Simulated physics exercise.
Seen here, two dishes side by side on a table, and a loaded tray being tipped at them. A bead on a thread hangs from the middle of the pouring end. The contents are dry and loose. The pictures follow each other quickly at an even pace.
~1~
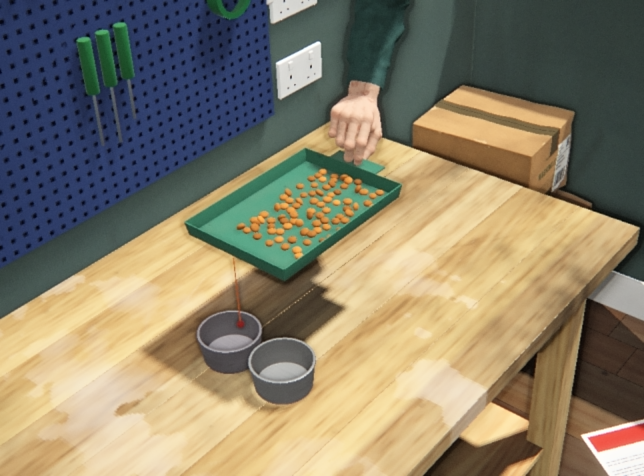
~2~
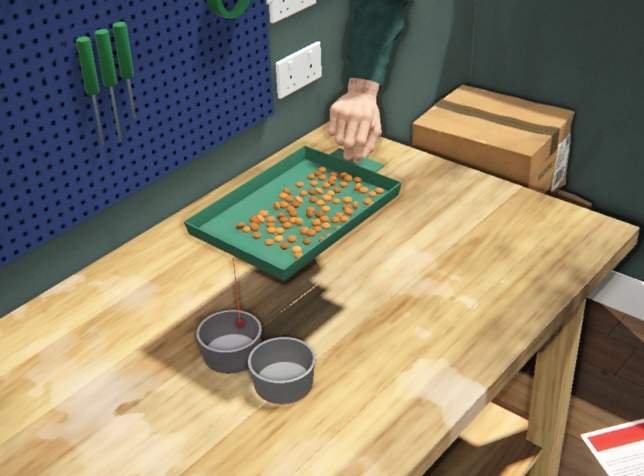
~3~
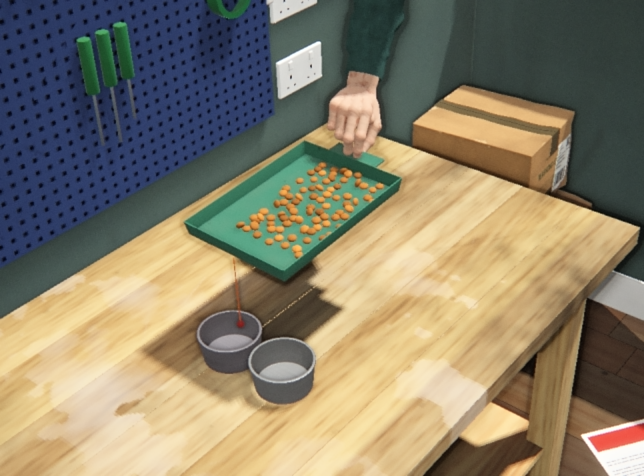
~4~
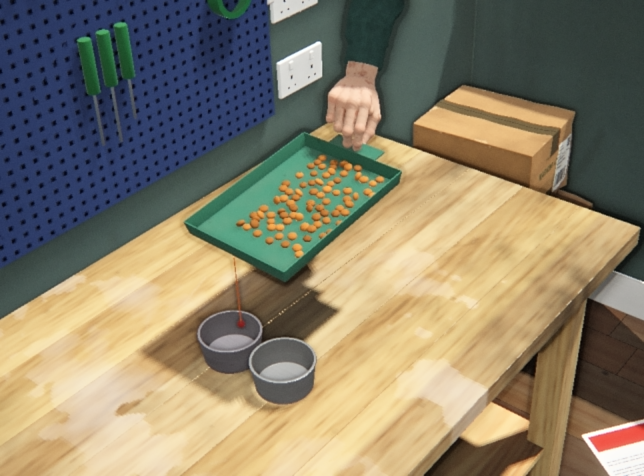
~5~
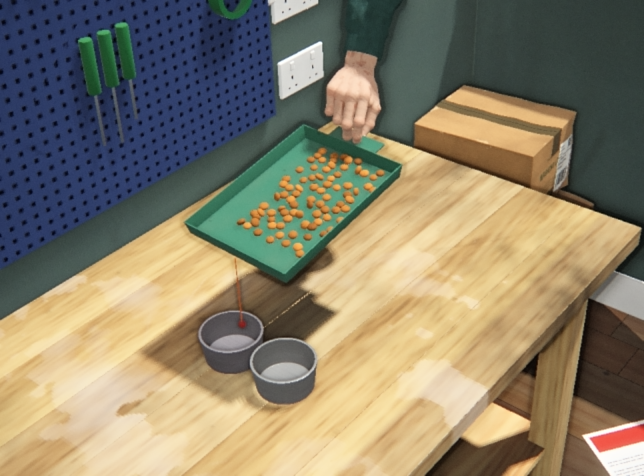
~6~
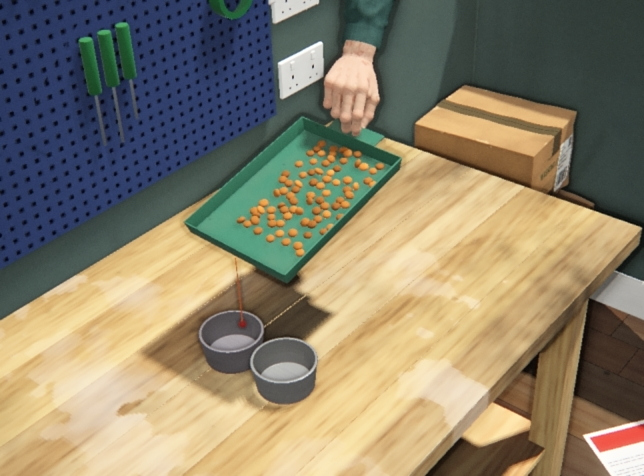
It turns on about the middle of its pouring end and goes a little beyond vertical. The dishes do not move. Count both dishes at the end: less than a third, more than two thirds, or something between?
They take from one third to two thirds between them.
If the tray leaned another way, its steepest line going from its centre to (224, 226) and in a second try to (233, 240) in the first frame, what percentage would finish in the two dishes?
The first gives 10 %, the second 20 %.
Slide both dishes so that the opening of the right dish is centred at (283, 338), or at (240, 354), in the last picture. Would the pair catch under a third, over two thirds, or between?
The first try: Below one third. The second: The middle third.
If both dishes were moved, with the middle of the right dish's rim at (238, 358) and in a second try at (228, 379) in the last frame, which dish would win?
At the first place right, at the second right.
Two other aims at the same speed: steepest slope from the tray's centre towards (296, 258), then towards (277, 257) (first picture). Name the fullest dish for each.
First the dish on the right, then right.
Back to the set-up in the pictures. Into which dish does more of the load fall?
That is right.
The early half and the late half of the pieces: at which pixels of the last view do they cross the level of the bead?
Around (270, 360) and then (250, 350).
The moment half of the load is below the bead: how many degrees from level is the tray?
Near 105 degrees.
Just after the last frame, tray tipped steeply; every one on the tray.
A moment on, tray tipped right over; the larger part on the tray; just a few in the right dish; just a few outside both; about a tenth in the air.
Further on, tray tipped past a quarter turn; roughly half in the right dish; just a few in the left dish; roughly half outside both.
When it is over, tray tipped past a quarter turn; roughly half in the right dish; just a few in the left dish; roughly half outside both.
